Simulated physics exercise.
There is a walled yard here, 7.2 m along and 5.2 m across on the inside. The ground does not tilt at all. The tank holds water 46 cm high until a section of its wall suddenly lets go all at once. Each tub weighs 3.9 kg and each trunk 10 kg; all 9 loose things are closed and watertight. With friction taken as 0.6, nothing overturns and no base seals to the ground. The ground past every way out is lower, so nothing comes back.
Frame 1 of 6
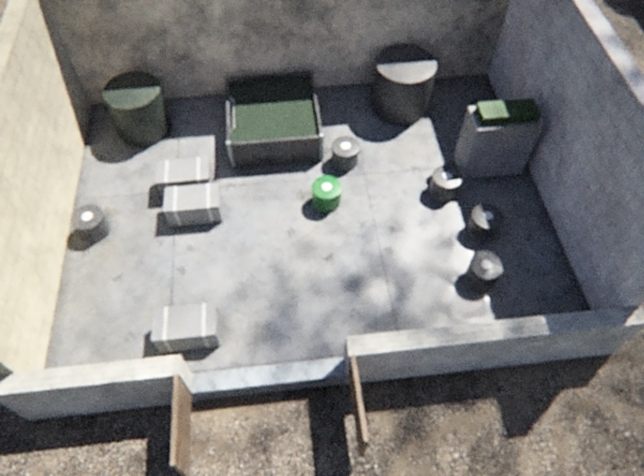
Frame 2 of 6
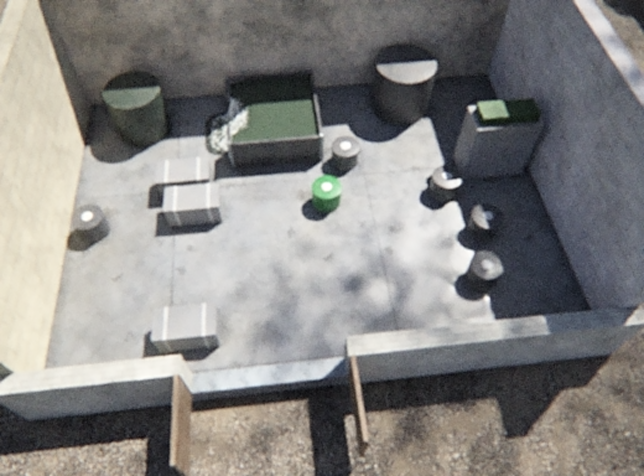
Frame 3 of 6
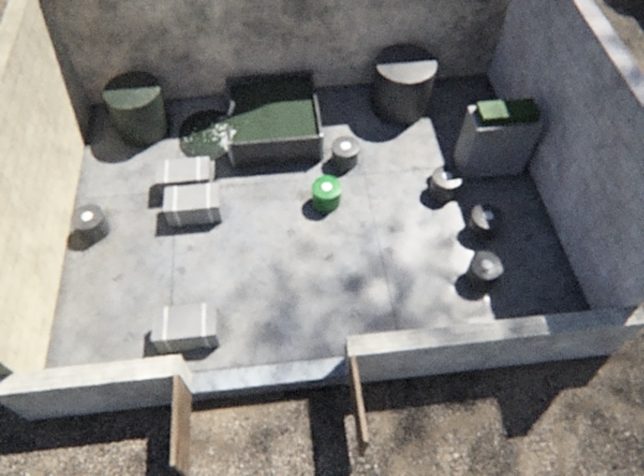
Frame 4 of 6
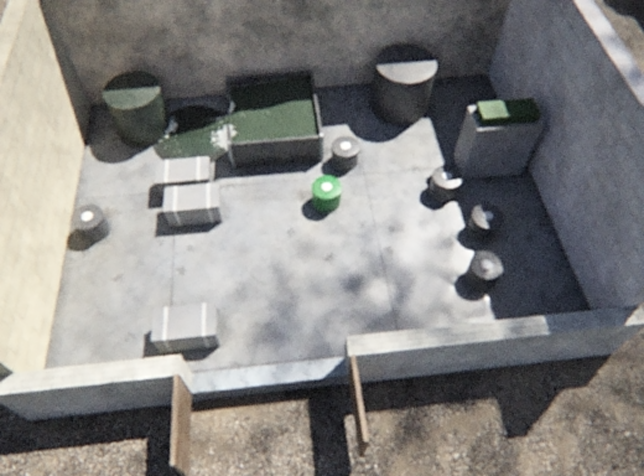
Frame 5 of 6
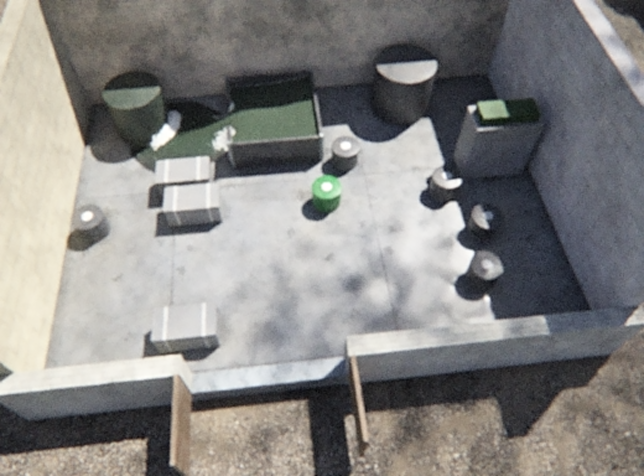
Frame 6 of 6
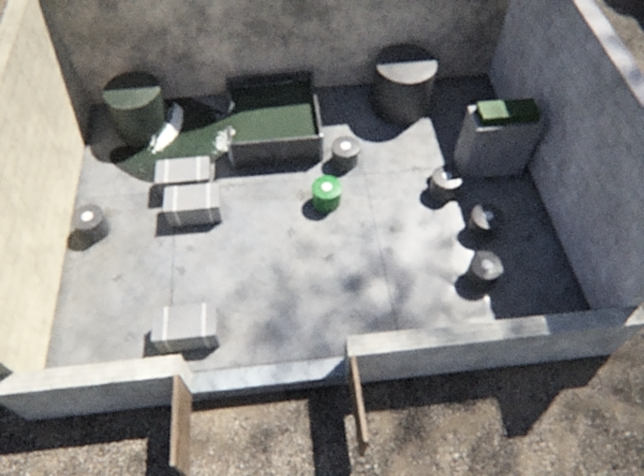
A walled yard held a rectangular tank of dark green water, which poured out over its left side and spread across the floor toward the big round drum, while the tubs and blocks stayed put.
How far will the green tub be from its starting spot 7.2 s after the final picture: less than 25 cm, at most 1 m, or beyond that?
Less than 25 cm.
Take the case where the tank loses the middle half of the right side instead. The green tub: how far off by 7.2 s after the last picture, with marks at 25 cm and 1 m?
Well, the green tub basically stays there then.
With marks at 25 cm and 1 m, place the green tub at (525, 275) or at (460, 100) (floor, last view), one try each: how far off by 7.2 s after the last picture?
Run 1: It remains nearly still. Run 2: It remains nearly still.
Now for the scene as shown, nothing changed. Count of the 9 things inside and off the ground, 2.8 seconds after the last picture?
That would be 0 of them.
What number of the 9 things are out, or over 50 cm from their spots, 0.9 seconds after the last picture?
Result: 0.
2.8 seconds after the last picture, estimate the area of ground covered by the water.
Roughly 12 m2.
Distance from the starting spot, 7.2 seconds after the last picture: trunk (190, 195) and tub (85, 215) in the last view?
Taking them in turn, the shifts are 10 cm and 200 cm.
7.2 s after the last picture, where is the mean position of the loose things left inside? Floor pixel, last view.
Close to (335, 222).
Then, 0.9 s after the last picture the green tub is near (327, 187), 0.0 m from its start, aground; 0 of 9 are out; 0 afloat.
Then, 2.8 s after the last picture the green tub is near (327, 187), 0.0 m from its start, aground; 0 of 9 are out; 0 afloat.
Then, 4.8 s after the last picture the green tub is near (327, 187), 0.0 m from its start, aground; 0 of 9 are out; 3 afloat.
Then, 7.2 s after the last picture the green tub is near (327, 187), 0.0 m from its start, aground; 0 of 9 are out; 0 afloat.
